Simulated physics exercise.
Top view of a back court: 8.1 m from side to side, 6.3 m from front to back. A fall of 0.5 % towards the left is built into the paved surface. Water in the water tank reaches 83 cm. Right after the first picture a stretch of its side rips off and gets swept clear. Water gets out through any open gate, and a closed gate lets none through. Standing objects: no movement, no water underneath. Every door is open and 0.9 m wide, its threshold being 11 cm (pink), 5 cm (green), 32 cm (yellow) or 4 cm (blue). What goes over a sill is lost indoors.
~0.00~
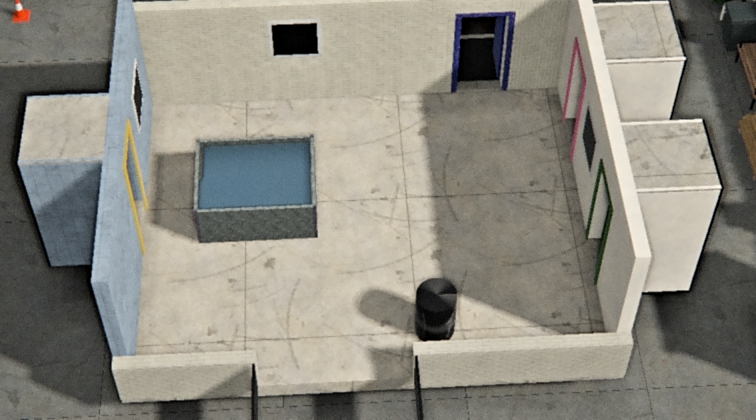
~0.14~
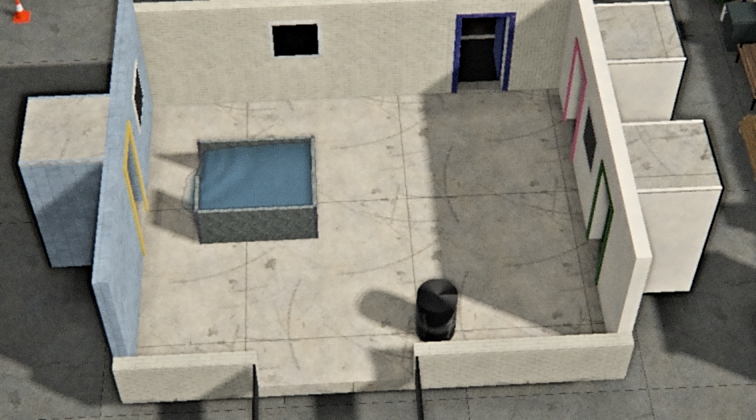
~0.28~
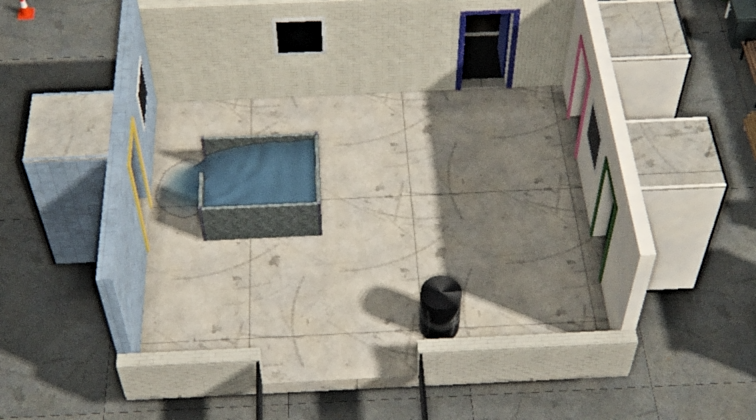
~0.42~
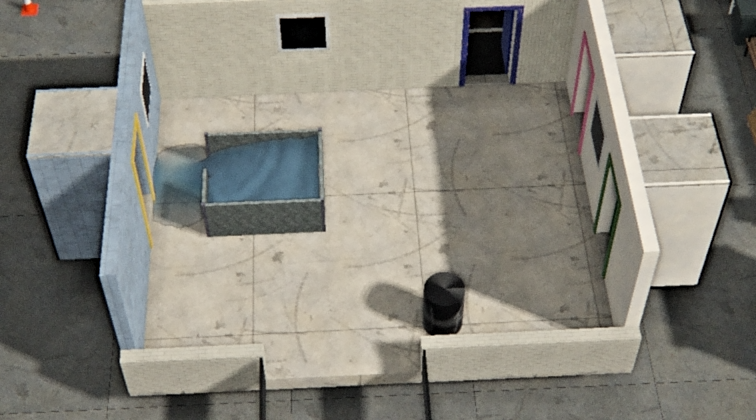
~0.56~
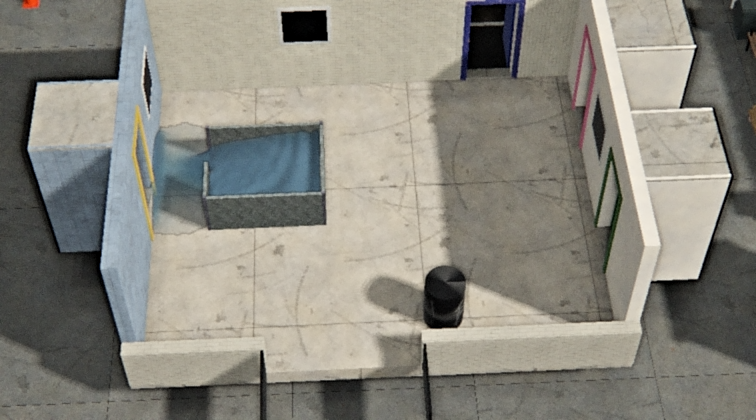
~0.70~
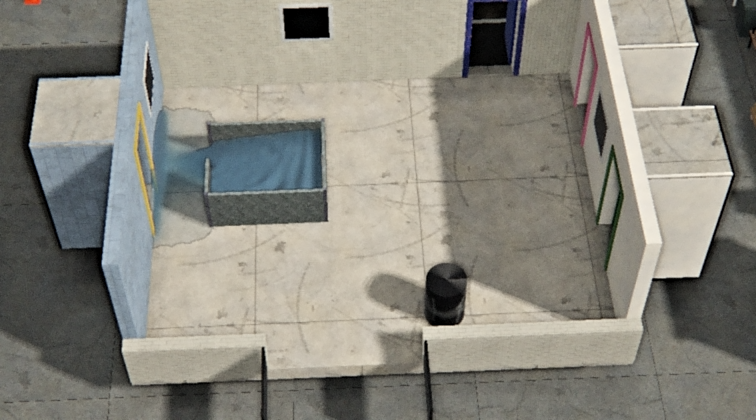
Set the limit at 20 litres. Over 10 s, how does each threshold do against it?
As I see it, at the pink door the amount will stay short of the limit. At the green door the amount will stay short of the limit. At the yellow door the amount will stay short of the limit. At the blue door the amount will stay short of the limit.
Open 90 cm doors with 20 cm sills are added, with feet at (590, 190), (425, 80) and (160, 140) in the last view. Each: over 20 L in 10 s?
In that order: Not over, not over, over.
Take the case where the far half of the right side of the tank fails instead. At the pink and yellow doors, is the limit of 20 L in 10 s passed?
Against that limit: Pink above, yellow under.
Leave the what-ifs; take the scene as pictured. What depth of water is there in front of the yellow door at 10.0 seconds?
6.0 cm.
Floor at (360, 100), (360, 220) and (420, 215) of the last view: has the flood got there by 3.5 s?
Soaked, untouched, untouched.
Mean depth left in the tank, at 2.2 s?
Some 44 cm on average.
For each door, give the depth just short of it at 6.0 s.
Measured in centimetres, the pink door gives 10, the green door 2, the yellow door 10 and the blue door 3.
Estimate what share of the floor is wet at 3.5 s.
About 45 per cent.
After 1.4 s water covers 10 % of the floor and is deepest (62 cm) near (164, 90); pink door not reached, green door not reached, yellow door 27 cm at the sill, 3 L in, blue door not reached.
After 2.2 s water covers 25 % of the floor and is deepest (46 cm) near (164, 96); pink door not reached, green door not reached, yellow door 22 cm at the sill, 6 L in, blue door not reached.
After 3.5 s water covers 45 % of the floor and is deepest (32 cm) near (159, 174); pink door not reached, green door not reached, yellow door 17 cm at the sill, 7 L in, blue door 2 cm at the sill, 0 L in.
After 6.0 s water covers 80 % of the floor and is deepest (20 cm) near (159, 174); pink door 10 cm at the sill, 0 L in, green door not reached, yellow door 10 cm at the sill, 7 L in, blue door 3 cm at the sill, 0 L in.
After 10.0 s water covers 100 % of the floor and is deepest (12 cm) near (159, 174); pink door 6 cm at the sill, 0 L in, green door 5 cm at the sill, 0 L in, yellow door 6 cm at the sill, 7 L in, blue door 7 cm at the sill, 8 L in.
